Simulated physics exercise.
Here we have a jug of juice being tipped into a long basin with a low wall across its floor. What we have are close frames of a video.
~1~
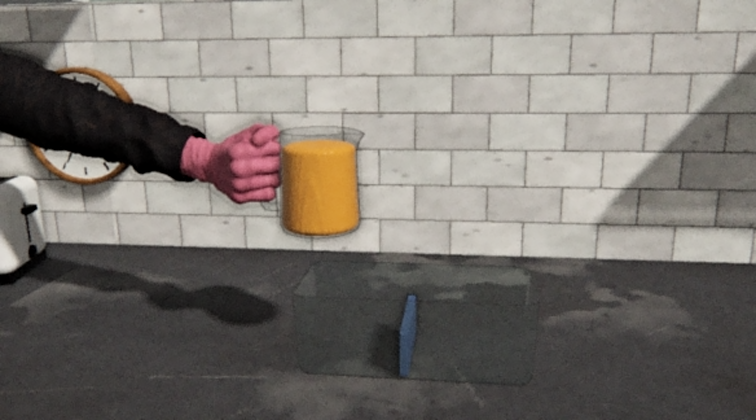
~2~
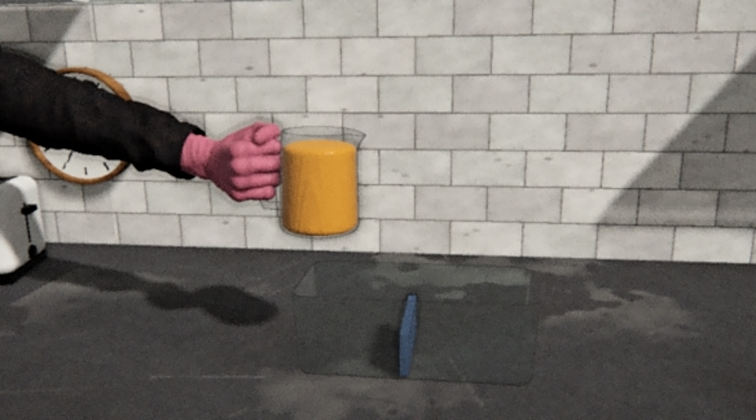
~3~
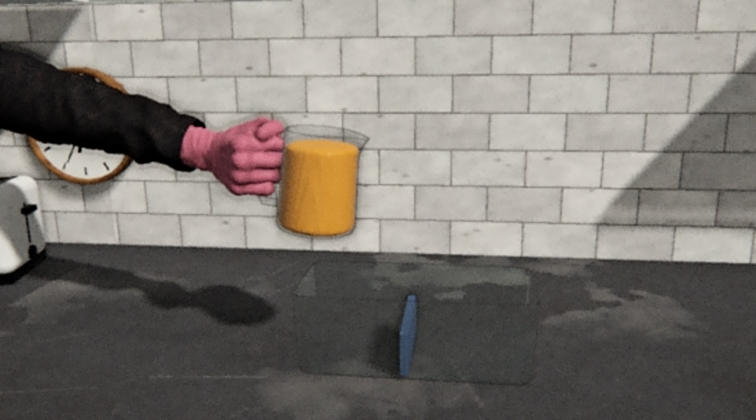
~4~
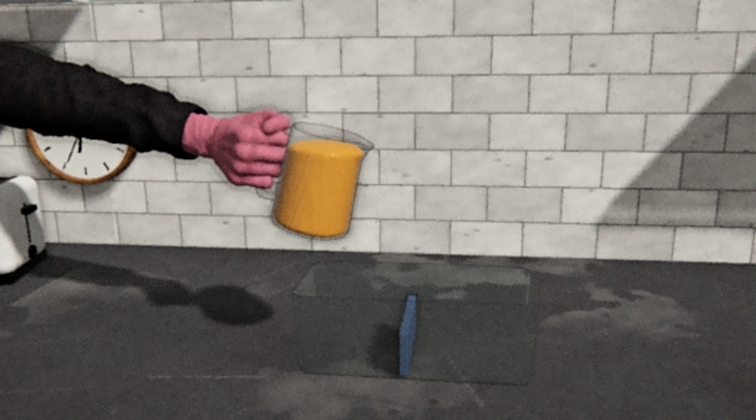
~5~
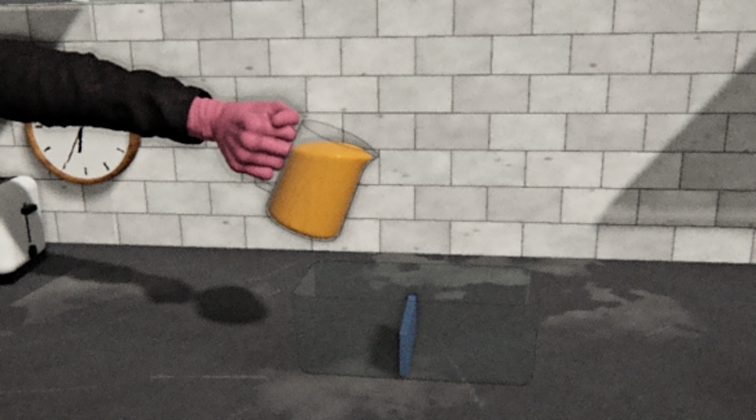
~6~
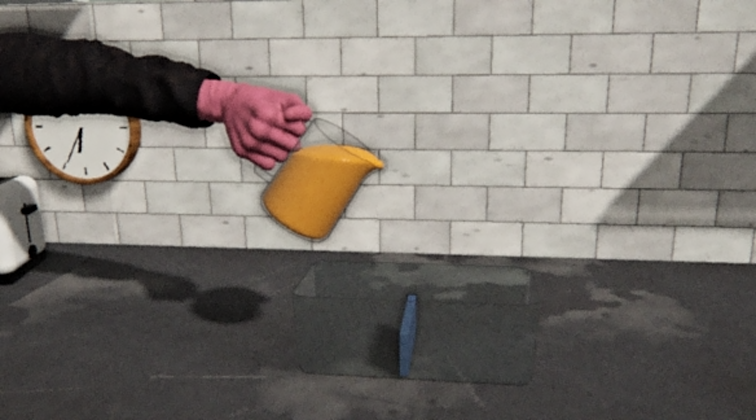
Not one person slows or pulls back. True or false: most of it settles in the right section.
True.
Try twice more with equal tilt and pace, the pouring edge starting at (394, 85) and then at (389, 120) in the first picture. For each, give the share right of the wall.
In order, some 90 and 95 percent.
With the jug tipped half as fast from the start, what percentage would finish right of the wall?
Share on the right: Some 75 percent.
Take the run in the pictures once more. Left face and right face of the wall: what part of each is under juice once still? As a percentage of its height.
I'd say about 20 for the left and about 50 for the right.
A moment on, the tilt is 100° and 63 per cent is still to pour, 0 is left of the wall and 14 right of it.
Next, the tilt is 112° and 17 per cent is still to pour, 12 is left of the wall and 54 right of it.
Then the tilt is 112° and 2 per cent is still to pour, 23 is left of the wall and 70 right of it.
Later the tilt is 112° and 0 per cent is still to pour, 27 is left of the wall and 71 right of it.
In the end 27 per cent lies left of the wall, 71 right of it and 2 outside.
